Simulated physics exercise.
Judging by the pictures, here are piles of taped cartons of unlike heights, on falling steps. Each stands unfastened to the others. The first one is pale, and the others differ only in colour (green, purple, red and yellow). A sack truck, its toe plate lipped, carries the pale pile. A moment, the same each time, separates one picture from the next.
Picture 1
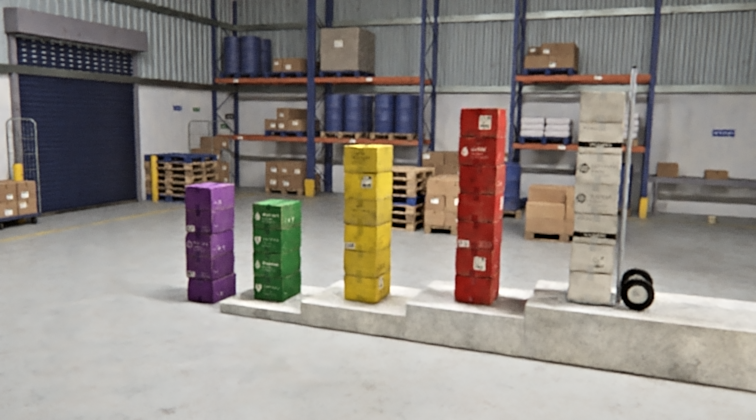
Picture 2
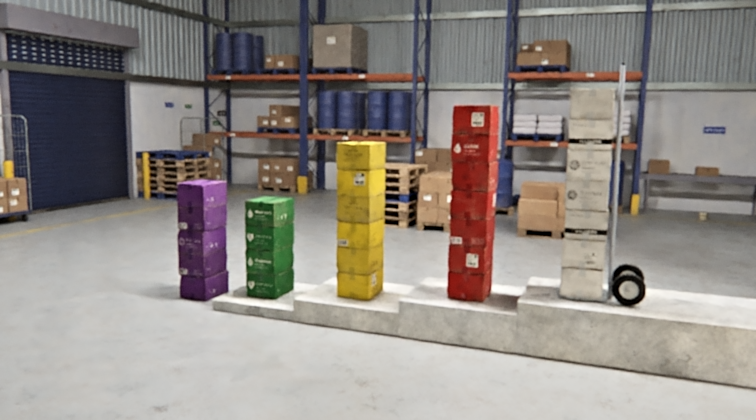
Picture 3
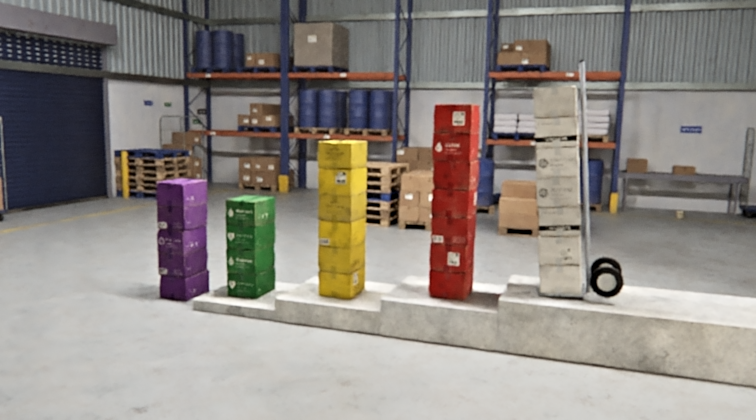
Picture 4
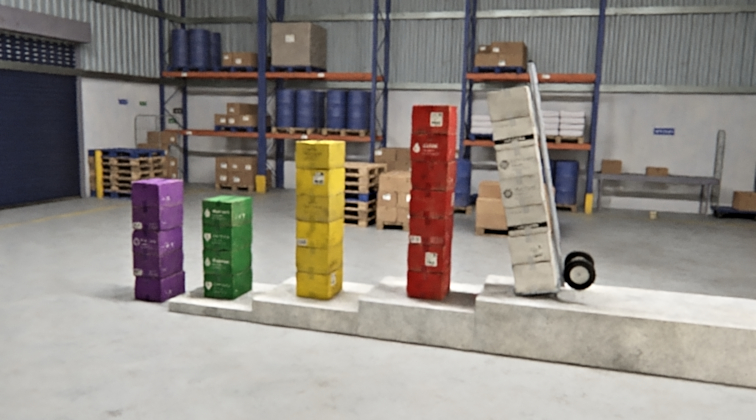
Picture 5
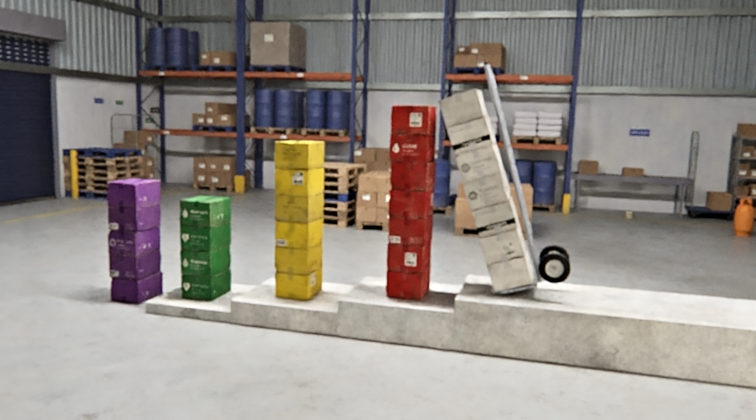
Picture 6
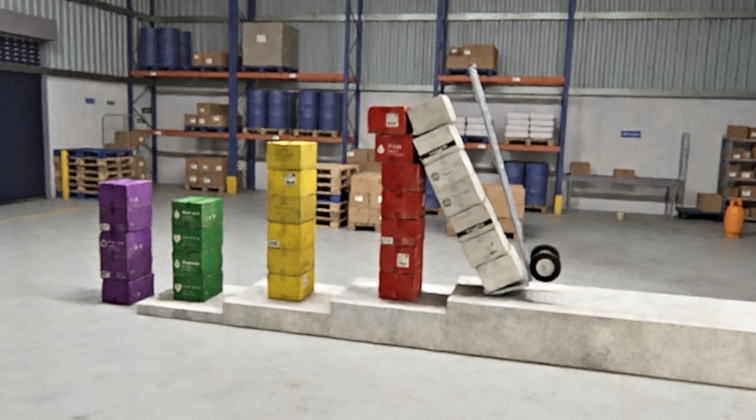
In this clip, a pale stack of cartons beside a hand truck on a stepped platform leans gradually left, touching the neighboring red stack and shifting its top carton left, while the yellow, green and purple stacks stay upright.
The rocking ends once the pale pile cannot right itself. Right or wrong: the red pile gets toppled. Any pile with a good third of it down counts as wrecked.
Right.
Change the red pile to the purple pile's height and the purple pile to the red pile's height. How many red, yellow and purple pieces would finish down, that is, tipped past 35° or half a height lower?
It comes to red 5, then yellow 5, then purple 7.
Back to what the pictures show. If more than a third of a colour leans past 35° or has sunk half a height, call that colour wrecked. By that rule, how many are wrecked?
I make the toll 4.
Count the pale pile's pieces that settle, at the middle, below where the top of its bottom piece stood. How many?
Counting them up gives 2.
Just after the last frame, 7 of the pale pile down; none of the 7 red cartons down (0 of 22 in all colours); top red carton tilted clearly, a little lower.
A moment on, 7 of the pale pile down; 5 of the 7 red cartons down (5 of 22 in all colours); top red carton about its own height lower; top yellow carton tilted barely.
Further on, 7 of the pale pile down; 5 of the 7 red cartons down (11 of 22 in all colours); top red carton tilted steeply, some five heights lower; top yellow carton tilted well over, about its own height lower.
Then, 7 of the pale pile down; 5 of the 7 red cartons down (18 of 22 in all colours); top red carton tilted steeply, some five heights lower; top yellow carton on its side.
When it is over, 7 of the pale pile down; 5 of the 7 red cartons down (18 of 22 in all colours); top red carton tilted steeply, some five heights lower; top purple carton upside down. In pixels of the last frame, middles, top red carton near (263, 237).
